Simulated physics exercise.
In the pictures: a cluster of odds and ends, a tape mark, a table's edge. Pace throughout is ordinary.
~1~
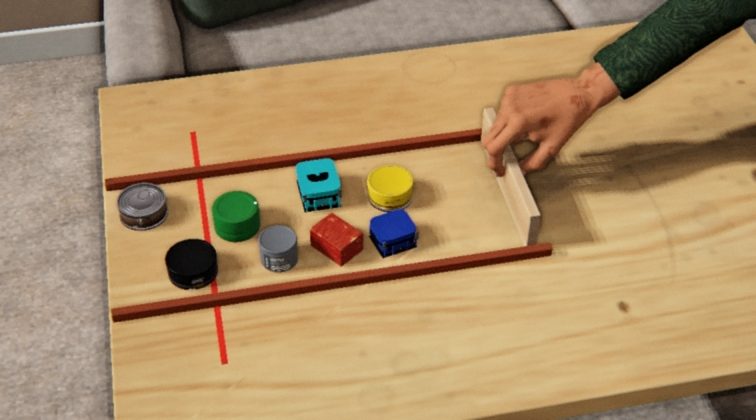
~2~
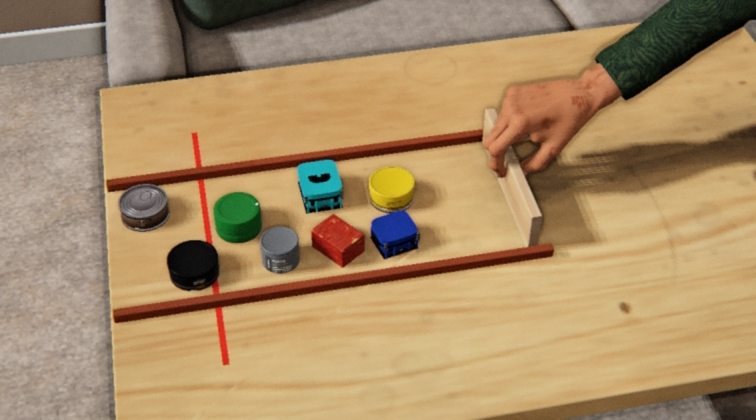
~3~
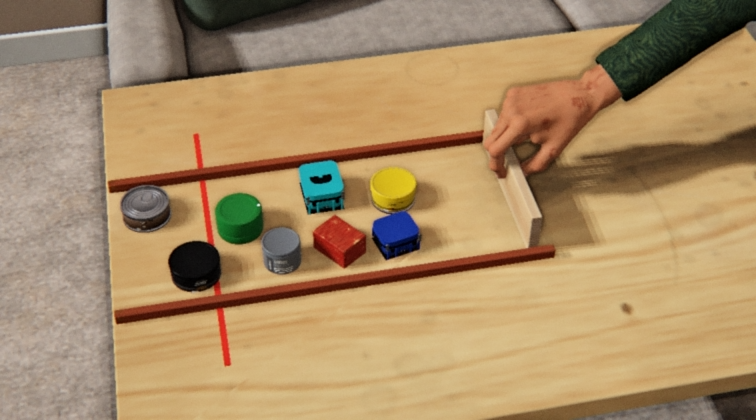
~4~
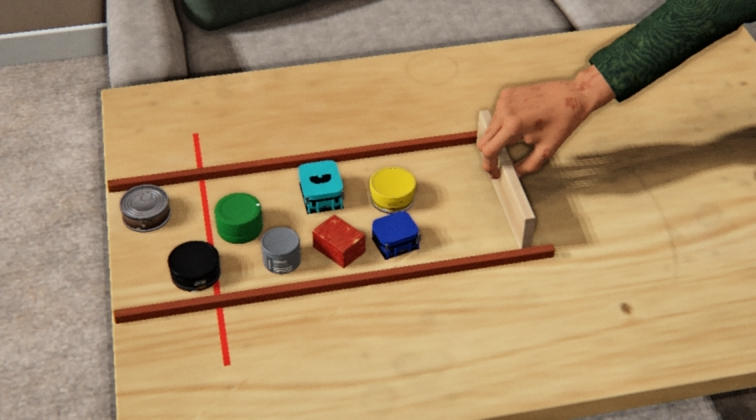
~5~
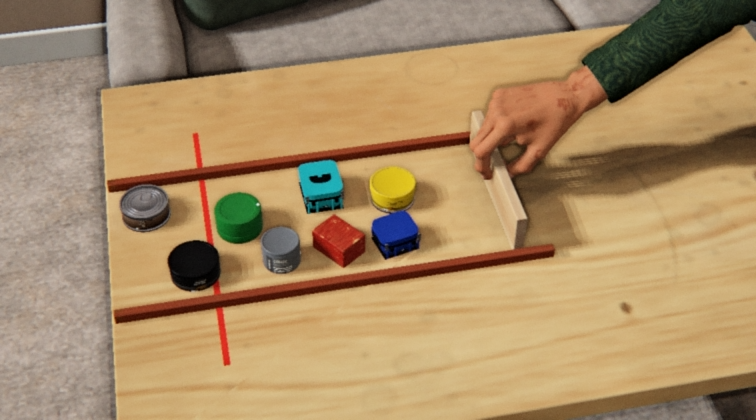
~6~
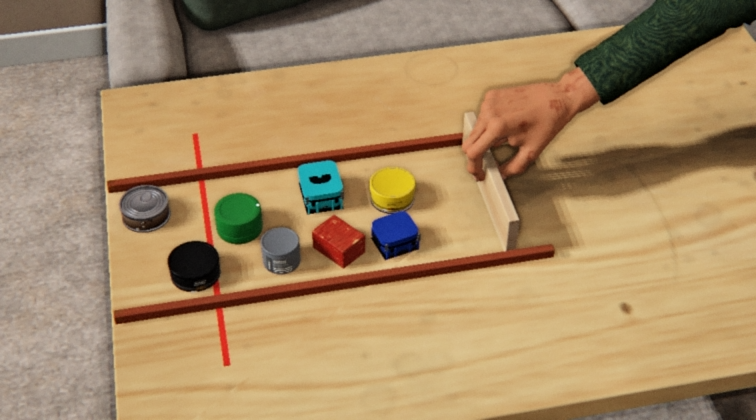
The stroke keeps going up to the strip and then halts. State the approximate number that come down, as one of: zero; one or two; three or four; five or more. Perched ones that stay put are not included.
Approximate number down: One or two.
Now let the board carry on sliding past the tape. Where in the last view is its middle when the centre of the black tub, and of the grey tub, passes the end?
Near (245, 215), then near (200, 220).
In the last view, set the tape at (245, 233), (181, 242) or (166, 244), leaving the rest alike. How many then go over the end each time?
Down on the floor: 0, 2 and 4.
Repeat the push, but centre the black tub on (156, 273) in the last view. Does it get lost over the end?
Black tub: Gone.
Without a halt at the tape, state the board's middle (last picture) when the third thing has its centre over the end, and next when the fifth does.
First: Around (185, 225). Next: Around (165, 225).
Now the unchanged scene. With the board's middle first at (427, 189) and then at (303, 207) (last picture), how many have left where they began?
0 and 7.
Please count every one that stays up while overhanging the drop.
Expected count: 2.
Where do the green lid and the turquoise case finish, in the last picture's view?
In the last picture the green lid sits around (137, 229) and the turquoise case around (180, 188).
Soon after, none off yet; brown tin at rest near (145, 209); black tub at rest near (194, 267); green lid at rest near (239, 219).
After that, none off yet; brown tin at rest near (145, 209); black tub displaced about its own width near (126, 279); green lid displaced about its own width near (186, 222).
In the end, the number that fall off is one or two; gone, black tub.
